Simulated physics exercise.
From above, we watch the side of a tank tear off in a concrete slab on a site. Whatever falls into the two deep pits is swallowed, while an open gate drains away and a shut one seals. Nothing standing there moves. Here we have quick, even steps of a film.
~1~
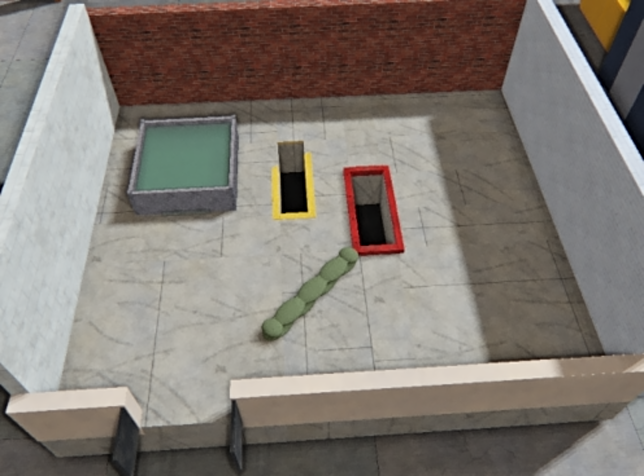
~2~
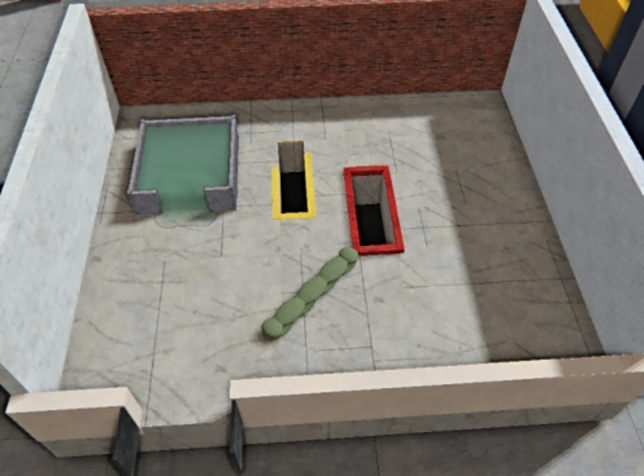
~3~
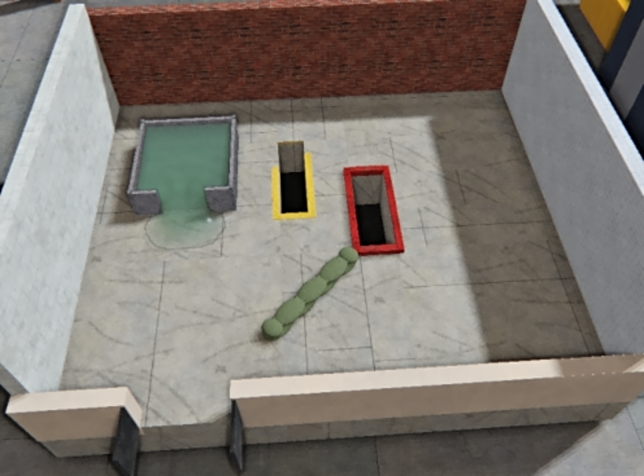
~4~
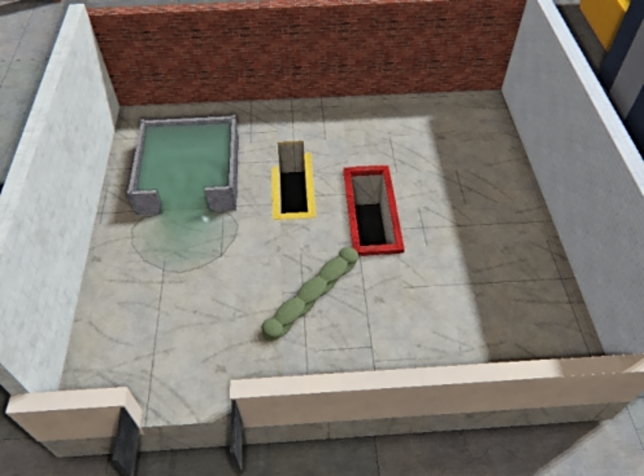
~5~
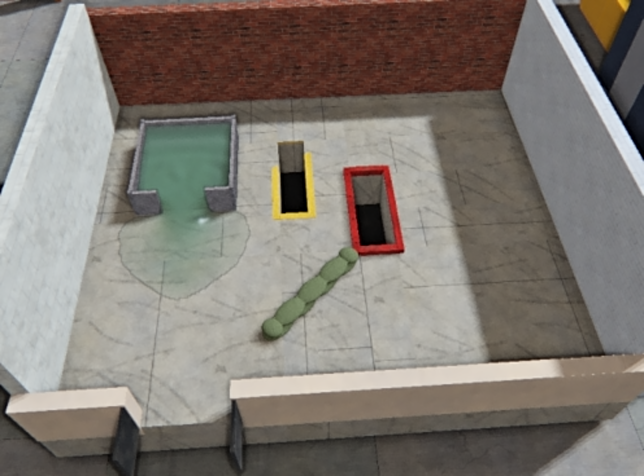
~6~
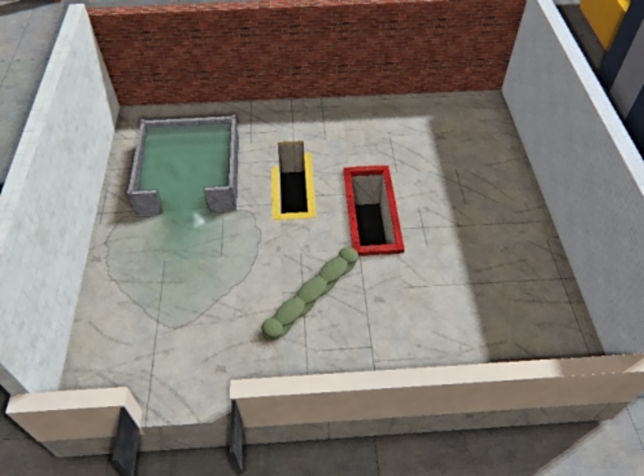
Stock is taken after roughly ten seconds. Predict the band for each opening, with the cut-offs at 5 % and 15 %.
The gate is a major outlet here - beyond fifteen per cent; the yellow pit is a minor outlet here - below five per cent; the red pit is a minor outlet here - below five per cent.
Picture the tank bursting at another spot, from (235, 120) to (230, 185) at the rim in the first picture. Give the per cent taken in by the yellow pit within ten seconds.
In percent, yellow takes 80.
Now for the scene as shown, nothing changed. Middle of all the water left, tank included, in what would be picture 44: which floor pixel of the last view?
Somewhere near (210, 274).
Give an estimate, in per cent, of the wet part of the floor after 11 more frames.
About 25 per cent.
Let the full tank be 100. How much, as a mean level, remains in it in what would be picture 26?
Roughly 40 %.
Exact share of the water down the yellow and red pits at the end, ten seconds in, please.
Around 2 percent for the first, around 0 percent for the second.
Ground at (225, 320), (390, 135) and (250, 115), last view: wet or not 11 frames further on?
Taking them in the order given: Swamped, then spared, then spared.
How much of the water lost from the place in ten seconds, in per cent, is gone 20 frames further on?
Estimate: Some 35 %.
A moment on, water covers 20 % of the floor; the gate 0 %, the yellow pit 0 %, the red pit 0 %.
Next, water covers 25 % of the floor; the gate 4 %, the yellow pit 0 %, the red pit 0 %.
Then, water covers 25 % of the floor; the gate 13 %, the yellow pit 0 %, the red pit 0 %.
Later, water covers 30 % of the floor; the gate 24 %, the yellow pit 1 %, the red pit 0 %.
In the end, water covers 45 % of the floor; the gate 35 %, the yellow pit 2 %, the red pit 0 %.
